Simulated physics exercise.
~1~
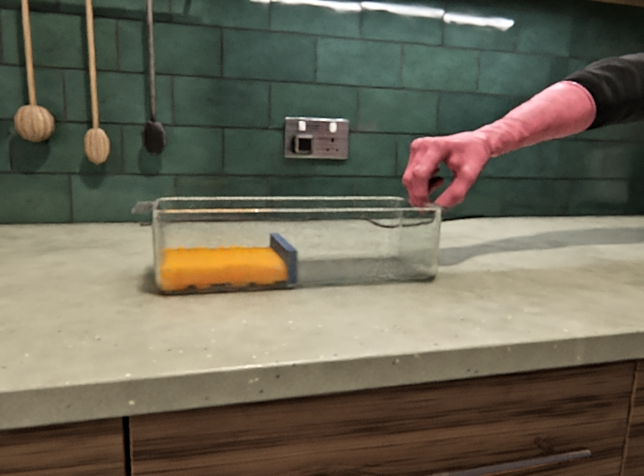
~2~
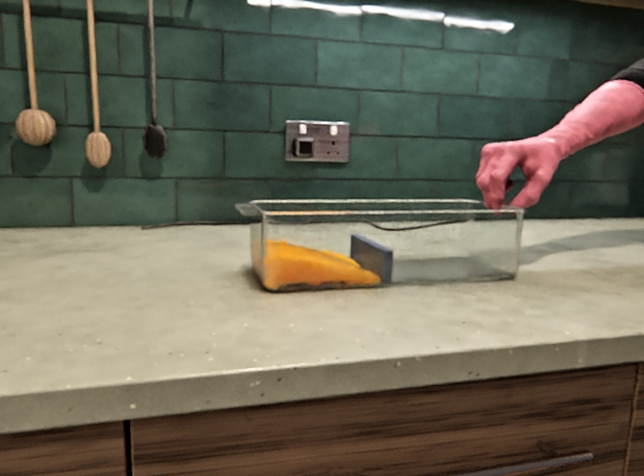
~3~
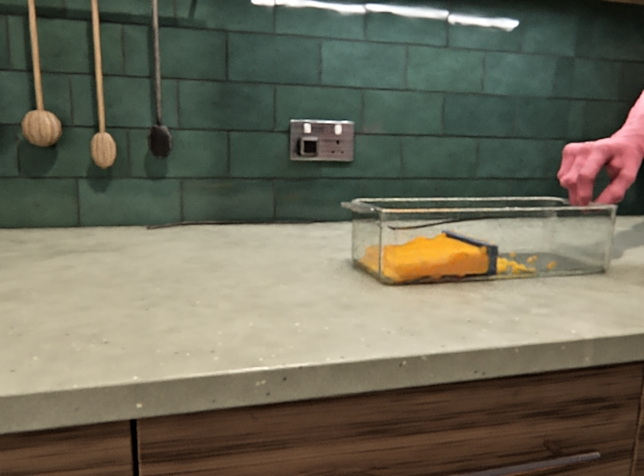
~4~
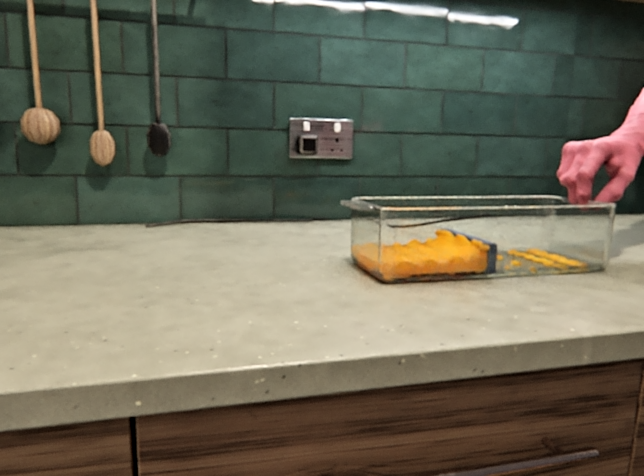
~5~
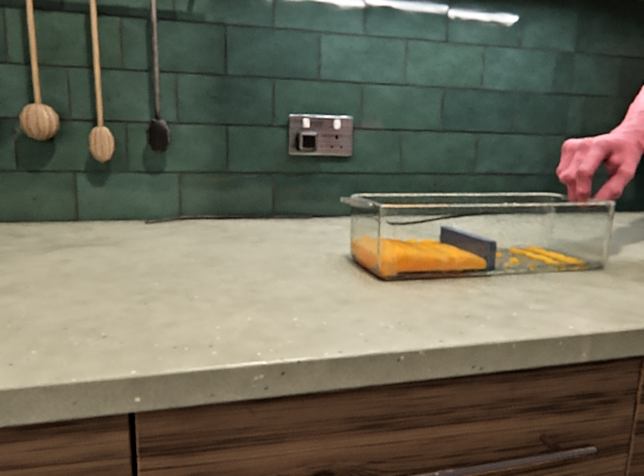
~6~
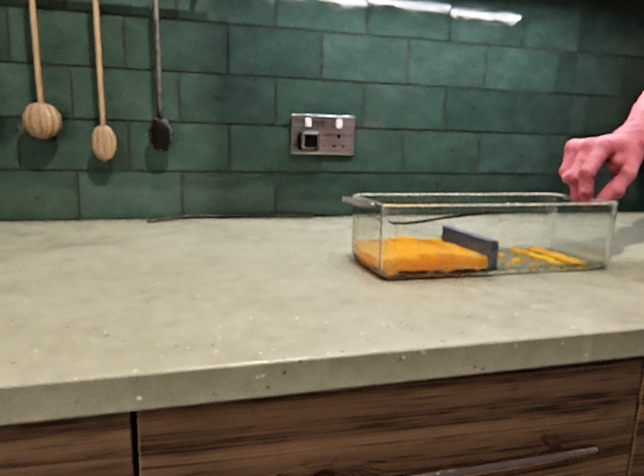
On a kitchen worktop, a hand pulling a clear box rightward, orange liquid sloshing and a little settling beyond the low divider.
